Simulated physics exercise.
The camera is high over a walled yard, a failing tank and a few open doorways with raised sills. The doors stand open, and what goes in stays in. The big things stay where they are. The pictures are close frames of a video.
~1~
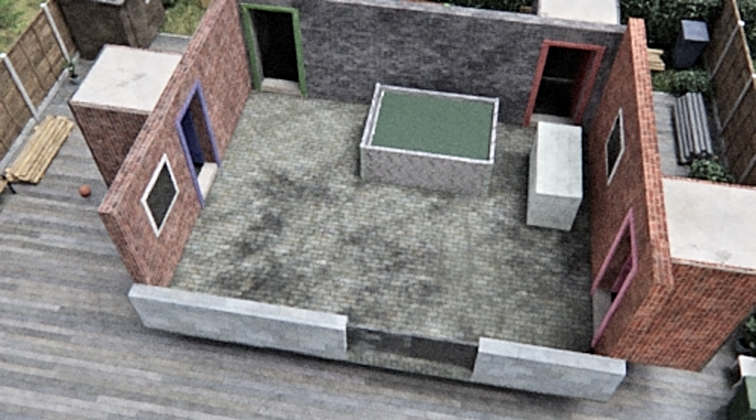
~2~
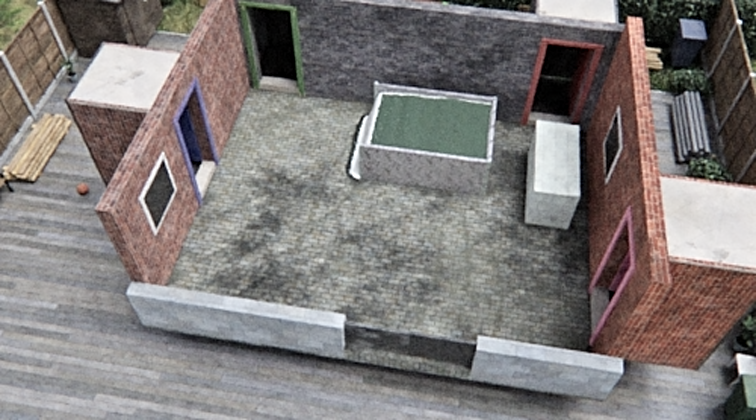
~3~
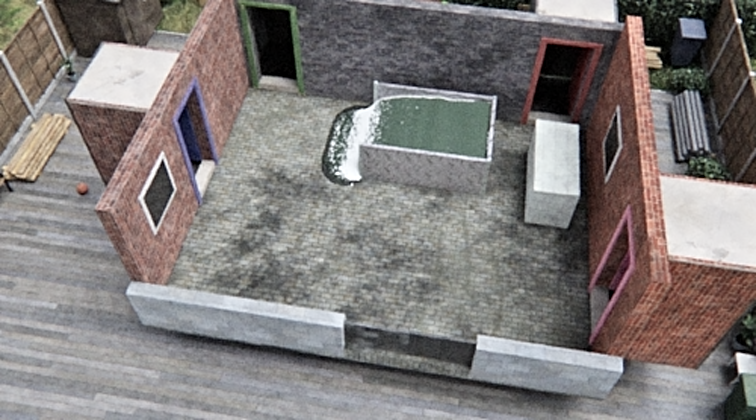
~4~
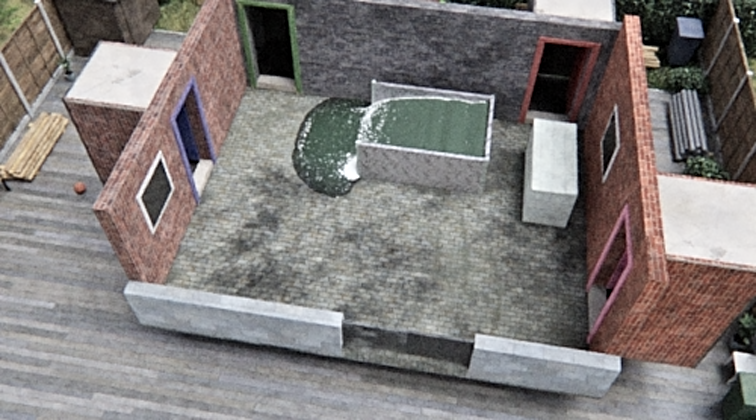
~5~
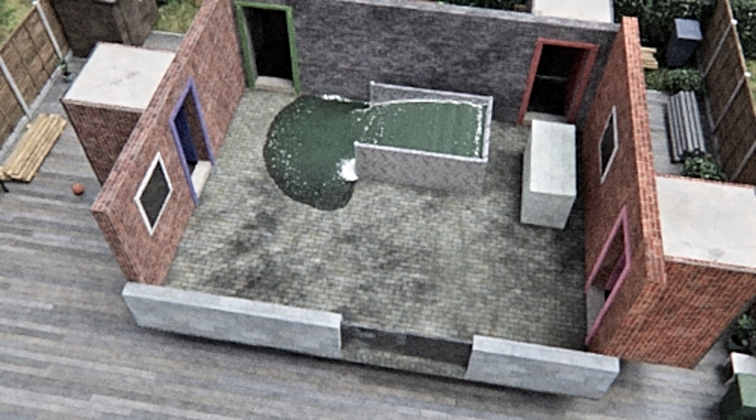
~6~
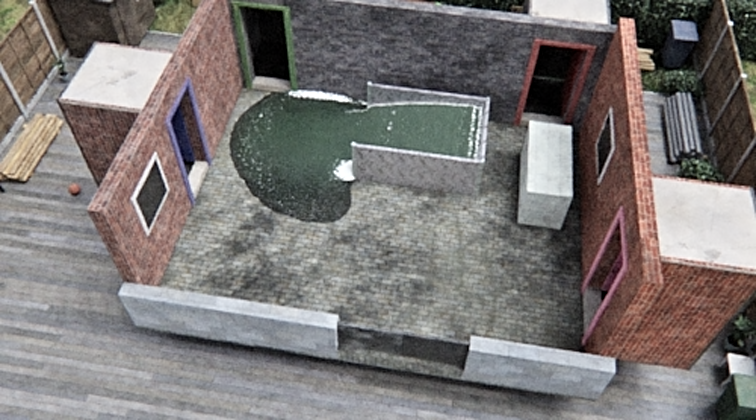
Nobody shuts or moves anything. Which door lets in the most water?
The green door.
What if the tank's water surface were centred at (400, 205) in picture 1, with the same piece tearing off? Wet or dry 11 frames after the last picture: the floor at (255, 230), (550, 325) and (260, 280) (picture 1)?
In turn: Under water, not flooded, flooded.
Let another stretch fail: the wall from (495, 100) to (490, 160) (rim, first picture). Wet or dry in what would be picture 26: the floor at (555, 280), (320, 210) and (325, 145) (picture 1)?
One after the other: Under water, dry, dry.
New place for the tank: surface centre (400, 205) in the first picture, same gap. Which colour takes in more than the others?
It is the blue-painted one.
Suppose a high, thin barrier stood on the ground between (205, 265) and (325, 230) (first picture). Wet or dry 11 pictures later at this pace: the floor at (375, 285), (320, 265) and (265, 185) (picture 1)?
As listed: Not flooded, free of water, wet.
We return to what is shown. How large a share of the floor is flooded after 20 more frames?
Roughly 45 per cent.
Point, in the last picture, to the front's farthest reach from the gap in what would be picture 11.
At about (183, 230).
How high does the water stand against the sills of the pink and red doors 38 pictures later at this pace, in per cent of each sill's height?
Near 70 and 30 in a hundred.
A moment on, water covers 30 % of the floor; red door not reached, pink door not reached, blue door a trickle in, green door wet at the sill, nothing in.
Next, water covers 35 % of the floor; red door not reached, pink door not reached, blue door some in, green door some in.
Then, water covers 45 % of the floor; red door not reached, pink door not reached, blue door a lot in, green door a lot in.
Later, water covers 85 % of the floor; red door wet at the sill, nothing in, pink door wet at the sill, nothing in, blue door a lot in, green door a lot in.
In the end, water covers 95 % of the floor; red door wet at the sill, nothing in, pink door wet at the sill, nothing in, blue door a lot in, green door a lot in; the green door has let in the most.
